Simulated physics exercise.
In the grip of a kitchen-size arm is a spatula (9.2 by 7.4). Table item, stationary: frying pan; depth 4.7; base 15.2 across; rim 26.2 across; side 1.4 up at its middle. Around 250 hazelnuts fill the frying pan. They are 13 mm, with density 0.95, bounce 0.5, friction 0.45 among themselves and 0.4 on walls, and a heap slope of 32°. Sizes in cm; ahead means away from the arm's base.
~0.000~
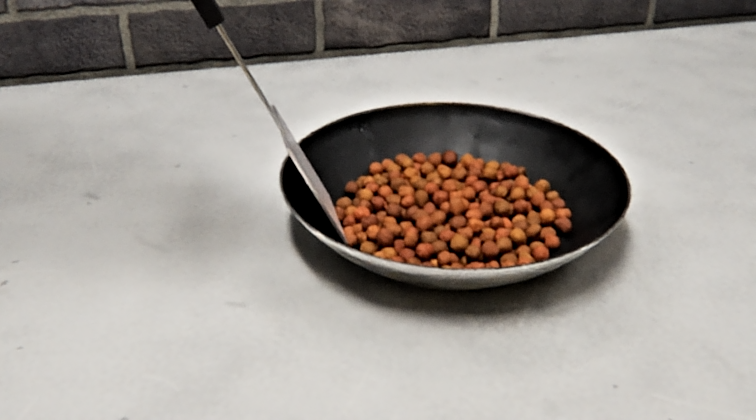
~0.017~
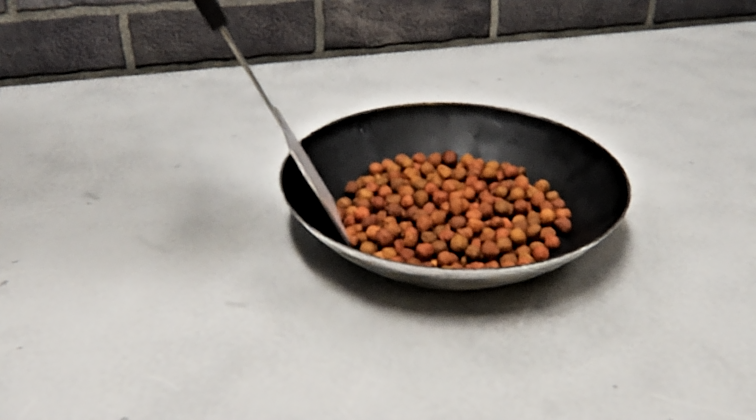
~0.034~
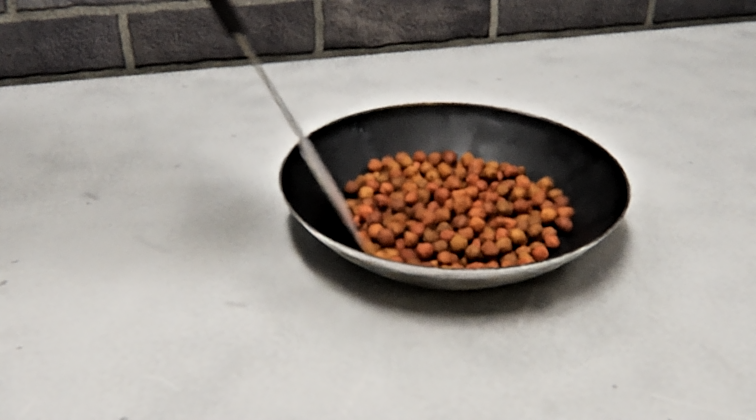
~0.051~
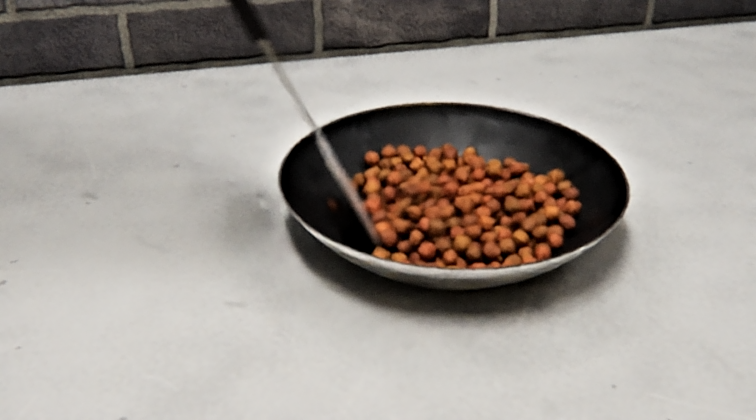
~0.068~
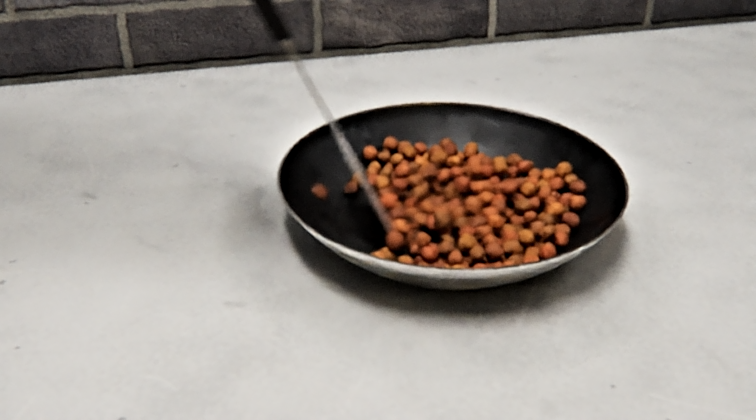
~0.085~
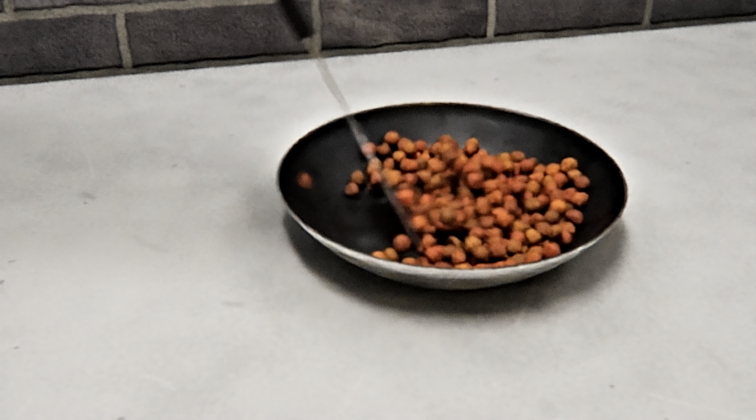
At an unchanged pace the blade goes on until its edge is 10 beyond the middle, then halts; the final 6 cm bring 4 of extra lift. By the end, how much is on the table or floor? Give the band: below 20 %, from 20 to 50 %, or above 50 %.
From 20 to 50 %.
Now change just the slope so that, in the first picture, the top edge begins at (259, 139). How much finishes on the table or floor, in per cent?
Around 25 percent ends up on the table or floor.
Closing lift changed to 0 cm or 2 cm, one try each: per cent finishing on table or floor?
Result: Approx. 35 % and 30 %, one try each.
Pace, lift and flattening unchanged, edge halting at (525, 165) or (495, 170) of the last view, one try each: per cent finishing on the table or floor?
10 % and 0 %.
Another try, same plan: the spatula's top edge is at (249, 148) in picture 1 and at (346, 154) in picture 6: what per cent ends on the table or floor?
Some 30 percent ends up on the table or floor.
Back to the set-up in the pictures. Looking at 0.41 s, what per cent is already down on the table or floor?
10 %.
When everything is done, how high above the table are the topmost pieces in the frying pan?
About 4.5 cm above the table.
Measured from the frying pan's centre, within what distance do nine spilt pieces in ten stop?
The distance is roughly 65 cm.
After 0.14 s, sloping 65°, highest piece 7 above the table; 248 in the frying pan, 1 on the blade or in flight.
After 0.19 s, sloping 65°, highest piece 7 above the table; 248 in the frying pan, 1 on the blade or in flight.
After 0.41 s, sloping 65°, highest piece 17 above the table; 182 in the frying pan, 28 on the table or floor, 39 on the blade or in flight.
After 1.46 s, sloping 65°, highest piece 6 above the table; 182 in the frying pan, 67 on the table or floor.
At rest, 182 in the frying pan, 67 on the table or floor. That is 27 % on the table or floor.
